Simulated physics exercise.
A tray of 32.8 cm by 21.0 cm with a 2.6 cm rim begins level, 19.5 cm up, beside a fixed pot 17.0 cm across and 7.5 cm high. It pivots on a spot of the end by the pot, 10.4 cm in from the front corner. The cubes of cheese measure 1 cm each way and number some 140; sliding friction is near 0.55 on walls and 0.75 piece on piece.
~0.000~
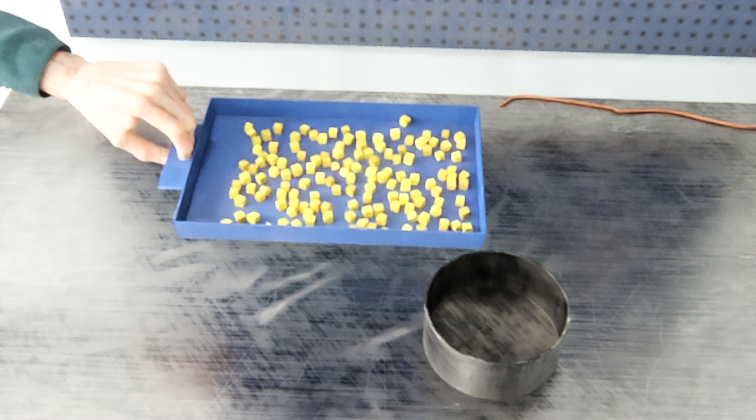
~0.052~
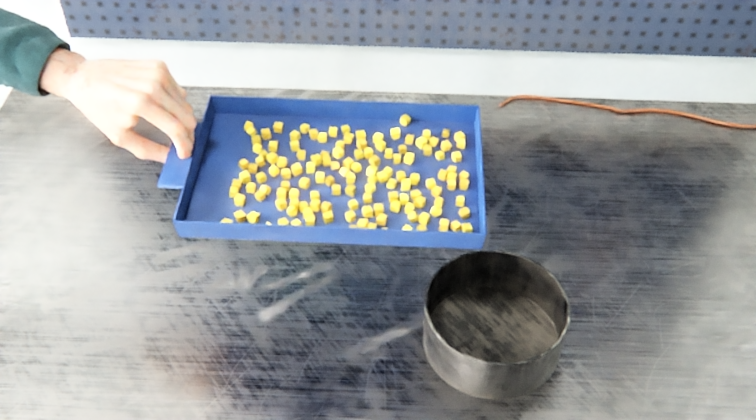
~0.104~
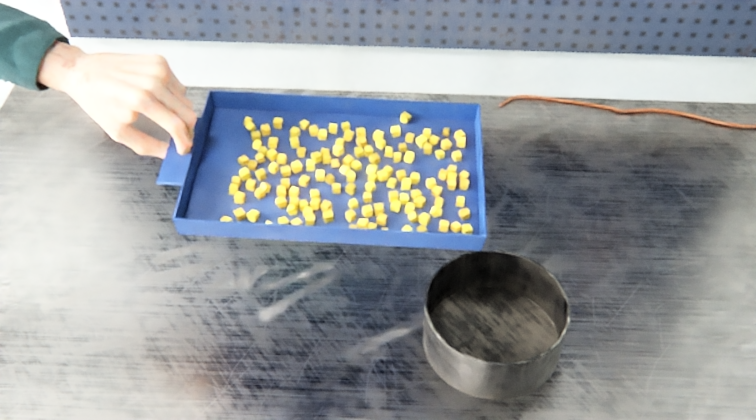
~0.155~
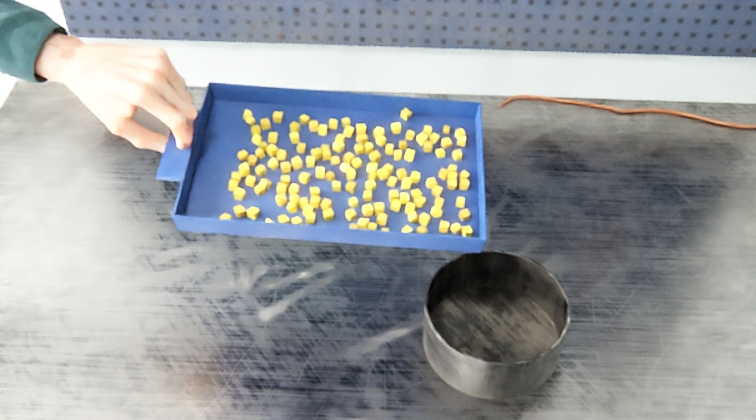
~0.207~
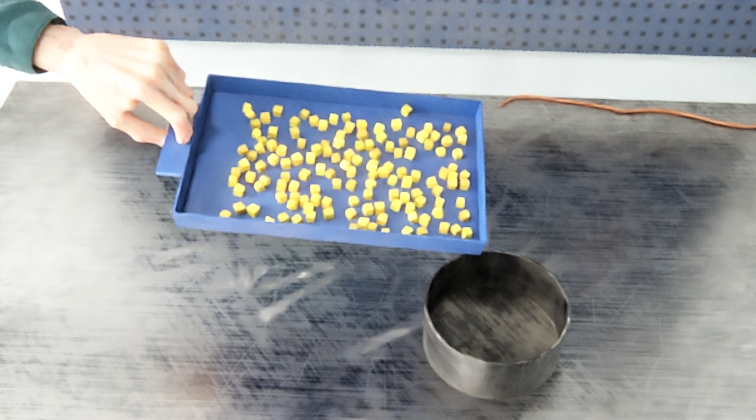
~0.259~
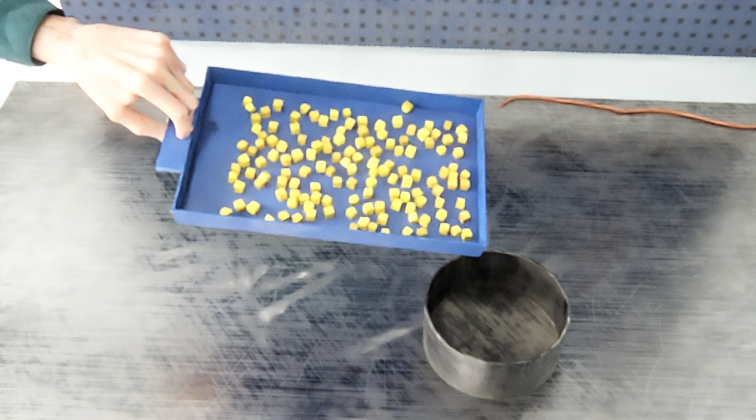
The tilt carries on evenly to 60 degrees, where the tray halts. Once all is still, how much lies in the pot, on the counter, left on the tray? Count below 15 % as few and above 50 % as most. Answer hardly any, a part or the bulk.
In the pot: Hardly any; on the counter: Hardly any; left on the tray: The bulk.
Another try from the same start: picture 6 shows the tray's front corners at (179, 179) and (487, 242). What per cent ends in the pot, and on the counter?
Pot 25, counter 5.
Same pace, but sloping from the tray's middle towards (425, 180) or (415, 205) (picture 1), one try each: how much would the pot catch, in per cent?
Some 5 and 20 per cent.
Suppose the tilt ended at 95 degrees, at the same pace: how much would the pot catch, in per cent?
In that case some 65 per cent.
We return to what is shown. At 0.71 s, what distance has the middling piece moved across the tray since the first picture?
Some 1 cm.
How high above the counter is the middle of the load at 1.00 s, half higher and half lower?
Some 20 cm.
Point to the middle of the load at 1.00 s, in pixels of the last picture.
Around (409, 222).
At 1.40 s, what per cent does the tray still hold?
About 95 per cent.
After 0.71 s, tilt 34 degrees; the tray holds 100 %, the pot 0 %.
Then, at 1.00 s, tilt 50 degrees; the tray holds 100 %, the pot 0 %.
After 1.40 s, tilt 60 degrees; the tray holds 95 %, the pot 5 %.
In the end, at 2.5 s, pot 5 %, counter 5 %, tray 95 %.
